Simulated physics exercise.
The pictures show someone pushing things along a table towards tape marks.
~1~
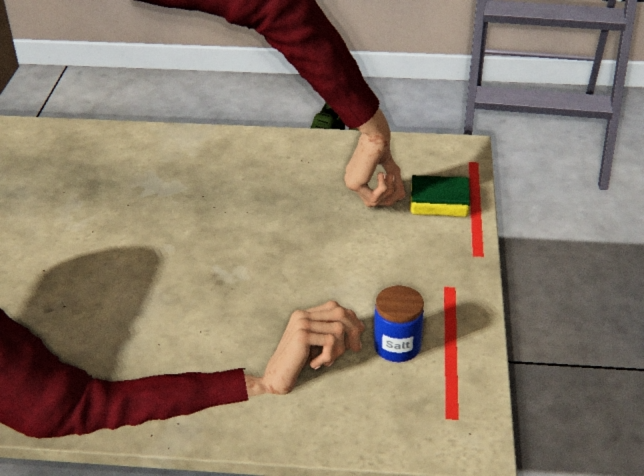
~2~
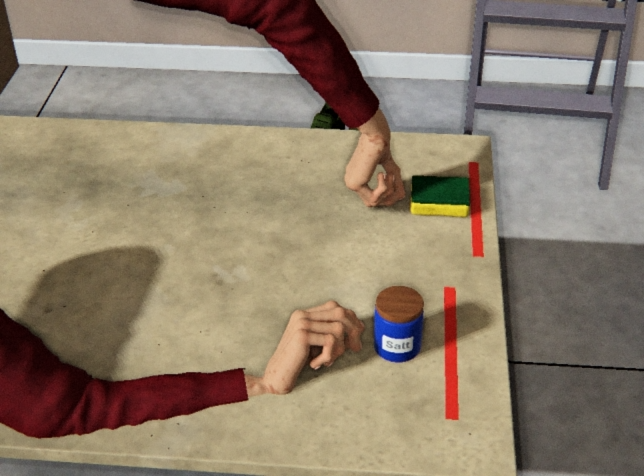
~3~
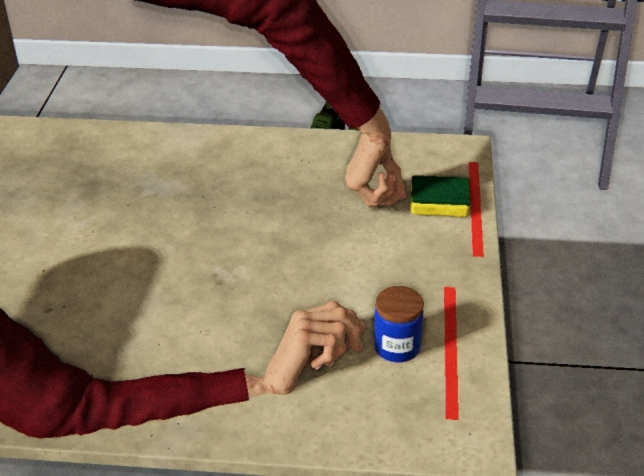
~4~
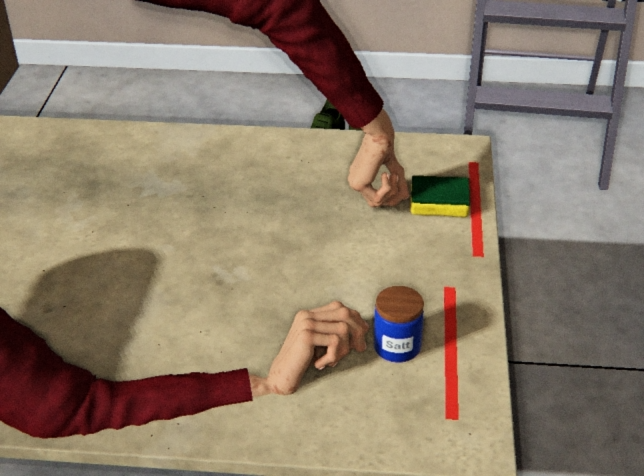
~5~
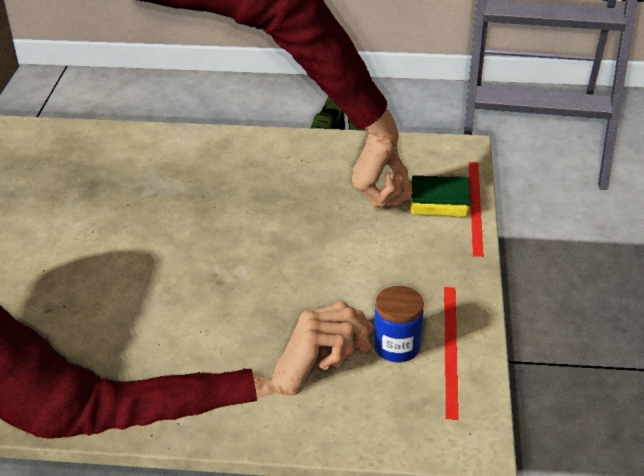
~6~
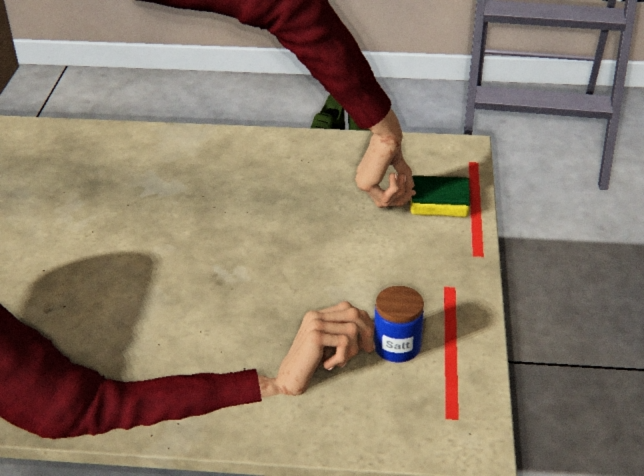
Two red-sleeved hands inching right toward a blue salt jar and a green-and-yellow sponge, which stay still near red tape marks.
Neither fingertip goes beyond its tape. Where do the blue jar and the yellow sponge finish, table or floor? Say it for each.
Outcome: The blue jar remains on top; the yellow sponge falls off the table.
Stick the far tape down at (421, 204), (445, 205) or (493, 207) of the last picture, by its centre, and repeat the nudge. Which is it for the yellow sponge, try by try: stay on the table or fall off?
One after another: It is still on the table; is still on the table; drops to the floor.
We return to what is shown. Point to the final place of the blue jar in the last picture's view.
Its middle is close to (484, 329).
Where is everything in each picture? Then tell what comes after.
In the first picture, blue jar (399, 324); yellow sponge (440, 197).
In the second picture, yellow sponge (440, 197).
In the third picture, blue jar (399, 324).
In the fourth picture, yellow sponge (440, 197).
In the fifth picture, blue jar (399, 324).
In the sixth picture, blue jar (399, 324); yellow sponge (440, 197).
Then, 1.66 s later than the last frame, blue jar shifted well along near (484, 329); yellow sponge on its side near (520, 254).
When it is over, the blue jar is still on the table, near (484, 329); the yellow sponge drops to the floor.
